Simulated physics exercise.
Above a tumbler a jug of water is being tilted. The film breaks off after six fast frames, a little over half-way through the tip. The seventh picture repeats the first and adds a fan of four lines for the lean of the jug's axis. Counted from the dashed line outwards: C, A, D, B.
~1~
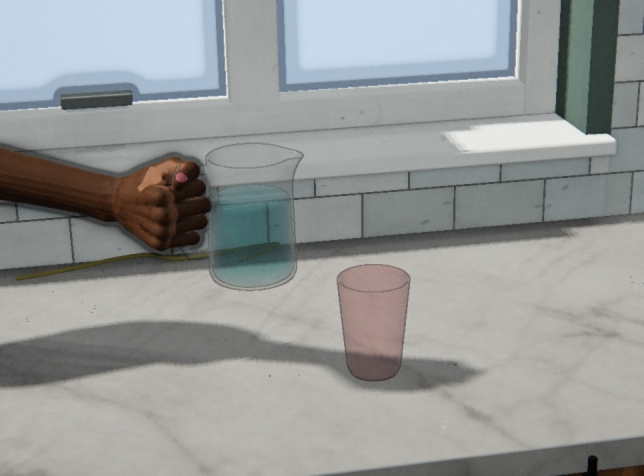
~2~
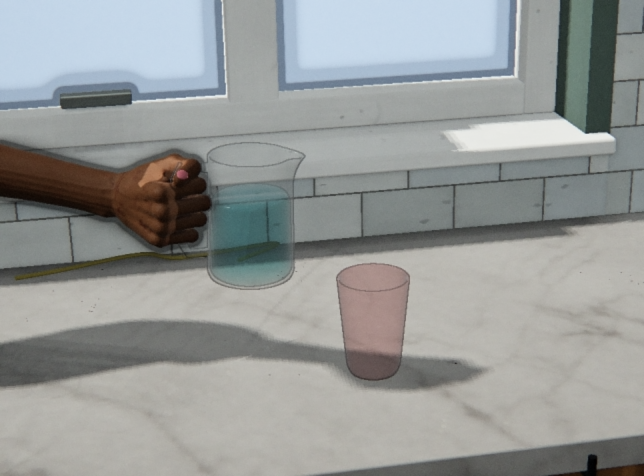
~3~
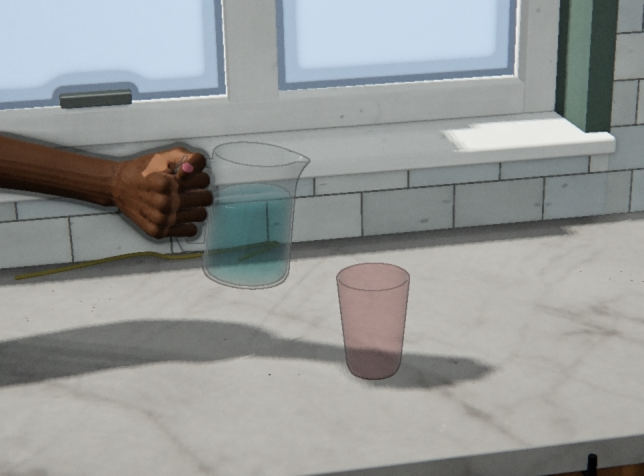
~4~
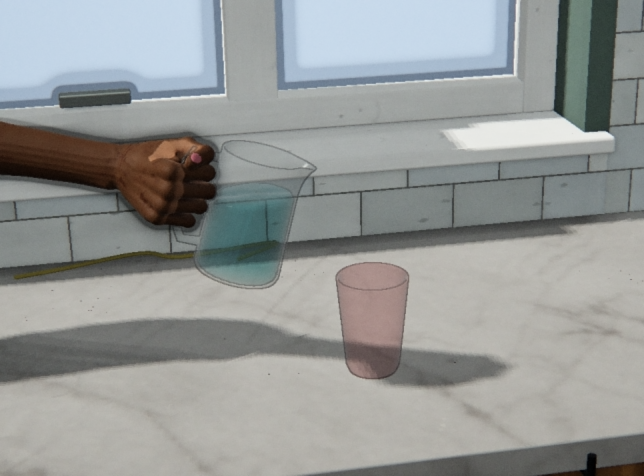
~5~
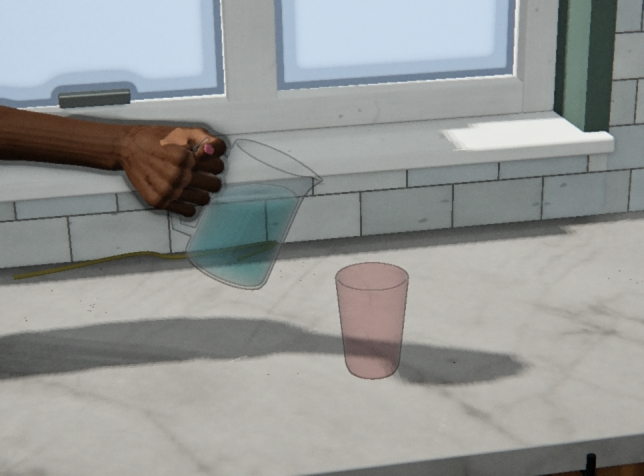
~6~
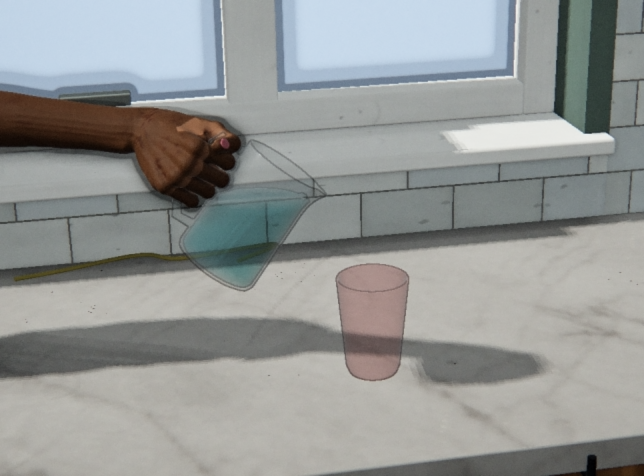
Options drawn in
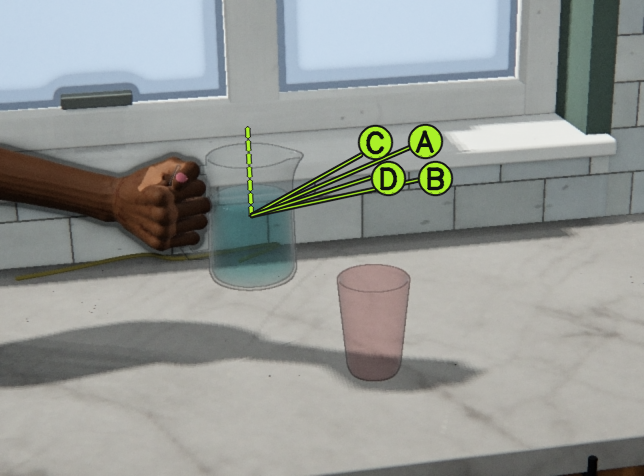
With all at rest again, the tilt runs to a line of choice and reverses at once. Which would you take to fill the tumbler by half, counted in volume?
It is A.
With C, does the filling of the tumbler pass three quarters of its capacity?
No, it does not.
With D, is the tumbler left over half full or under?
Over.
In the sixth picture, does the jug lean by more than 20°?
Yes, it does.
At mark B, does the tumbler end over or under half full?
Over half.
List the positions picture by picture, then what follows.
In the first frame, upright, lip at (302, 154); rim of the tumbler round (374, 277); nothing has left yet.
In the second frame, upright, lip at (303, 155); nothing has left yet.
In the third frame, tipped about 7°, lip at (308, 159); nothing has left yet.
In the fourth frame, tipped about 16°, lip at (315, 167); nothing has left yet.
In the fifth frame, tipped about 26°, lip at (321, 179); nothing has left yet.
In the sixth frame, tipped about 37°, lip at (326, 193); nothing has left yet.
In lime, A at (410, 147); B at (418, 180); C at (361, 154); D at (370, 177).
With A, the tumbler ends with about 51 % of what it can hold.
With B, the tumbler ends with about 81 % of what it can hold; 4 % of the water is spilt.
With C, the tumbler ends with about 33 % of what it can hold.
With D, the tumbler ends with about 69 % of what it can hold.
